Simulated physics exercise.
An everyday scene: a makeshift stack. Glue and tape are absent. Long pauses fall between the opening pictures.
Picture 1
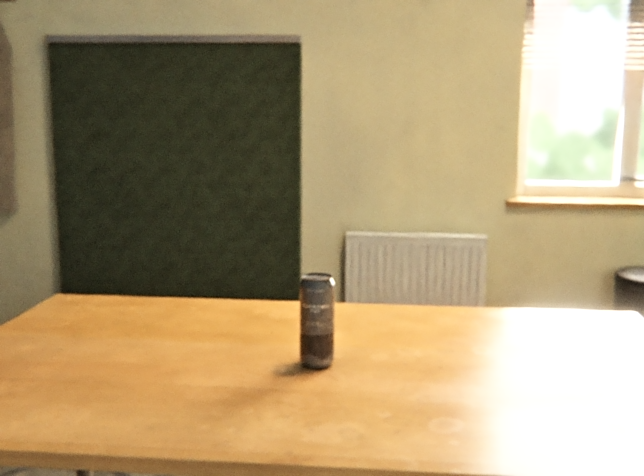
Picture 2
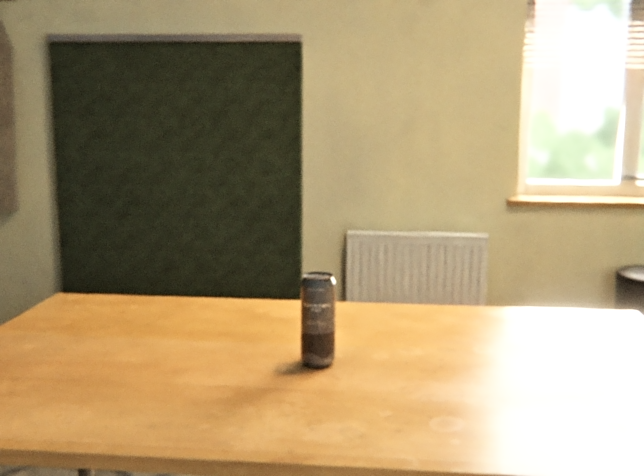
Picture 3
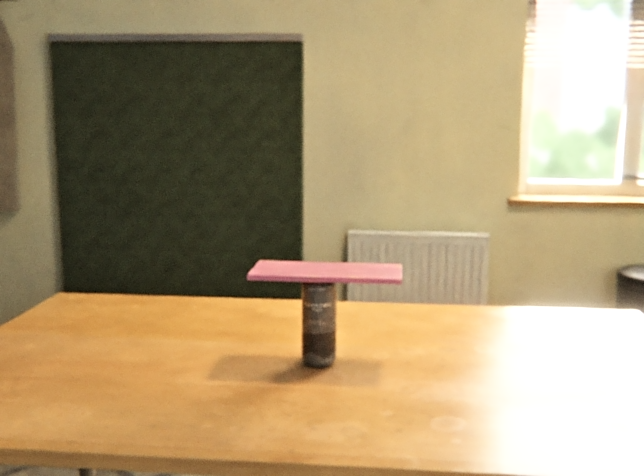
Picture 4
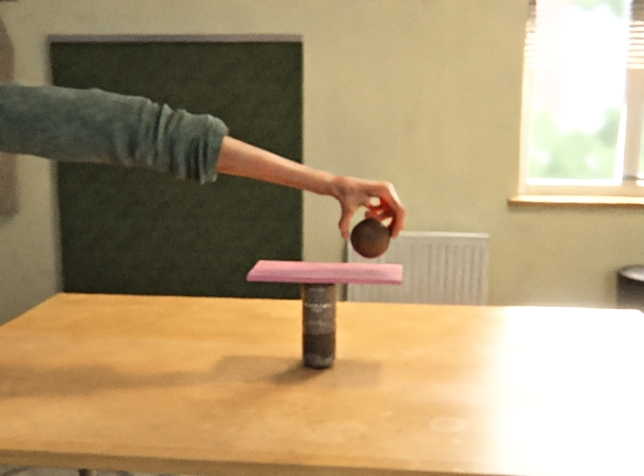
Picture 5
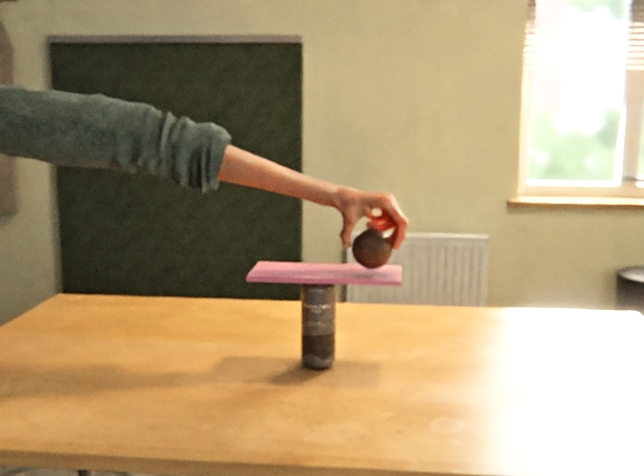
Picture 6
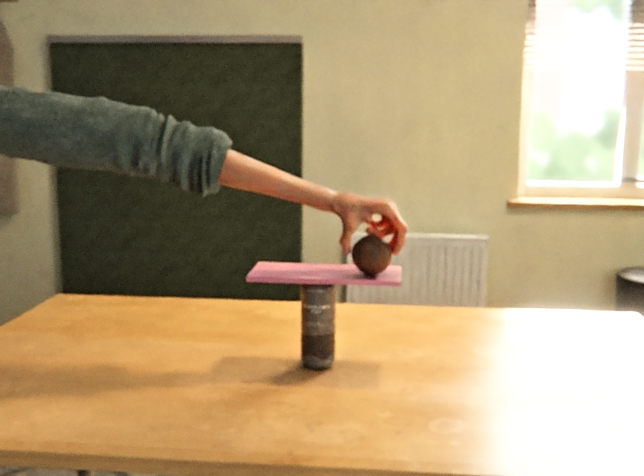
A pink board appears on a can, and a hand lowers a brown ball onto its right side.
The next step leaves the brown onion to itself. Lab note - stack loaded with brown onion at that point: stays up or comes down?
Observed: Comes down.
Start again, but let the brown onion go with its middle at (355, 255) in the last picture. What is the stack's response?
Then it loses its balance.
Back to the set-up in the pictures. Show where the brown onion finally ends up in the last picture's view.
I'd say around (374, 352) in the last view.
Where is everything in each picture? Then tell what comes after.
In the first frame, the last thing is not in view yet.
In the second frame, the last thing is not in view yet.
In the third frame, the last thing is not in view yet; pink board (327, 272).
In the fourth frame, on its way; brown onion (371, 238); pink board (327, 272).
In the fifth frame, on its way; brown onion (372, 249); pink board (326, 273).
In the sixth frame, in place under the hand; brown onion (372, 255); pink board (326, 273).
Then, 0.30 s after the last picture, brown onion now fallen; pink board tipped 63° from how it was.
Then, 0.40 s after the last picture, pink board now fallen.
Then, 0.50 s after the last picture, things are still on the move.
Then, 0.60 s after the last picture, brown onion resting near (375, 353).
At rest, fallen, pink board and brown onion; grey can in place. Seen from the same camera at the end, brown onion near (374, 352). The stack gives way.
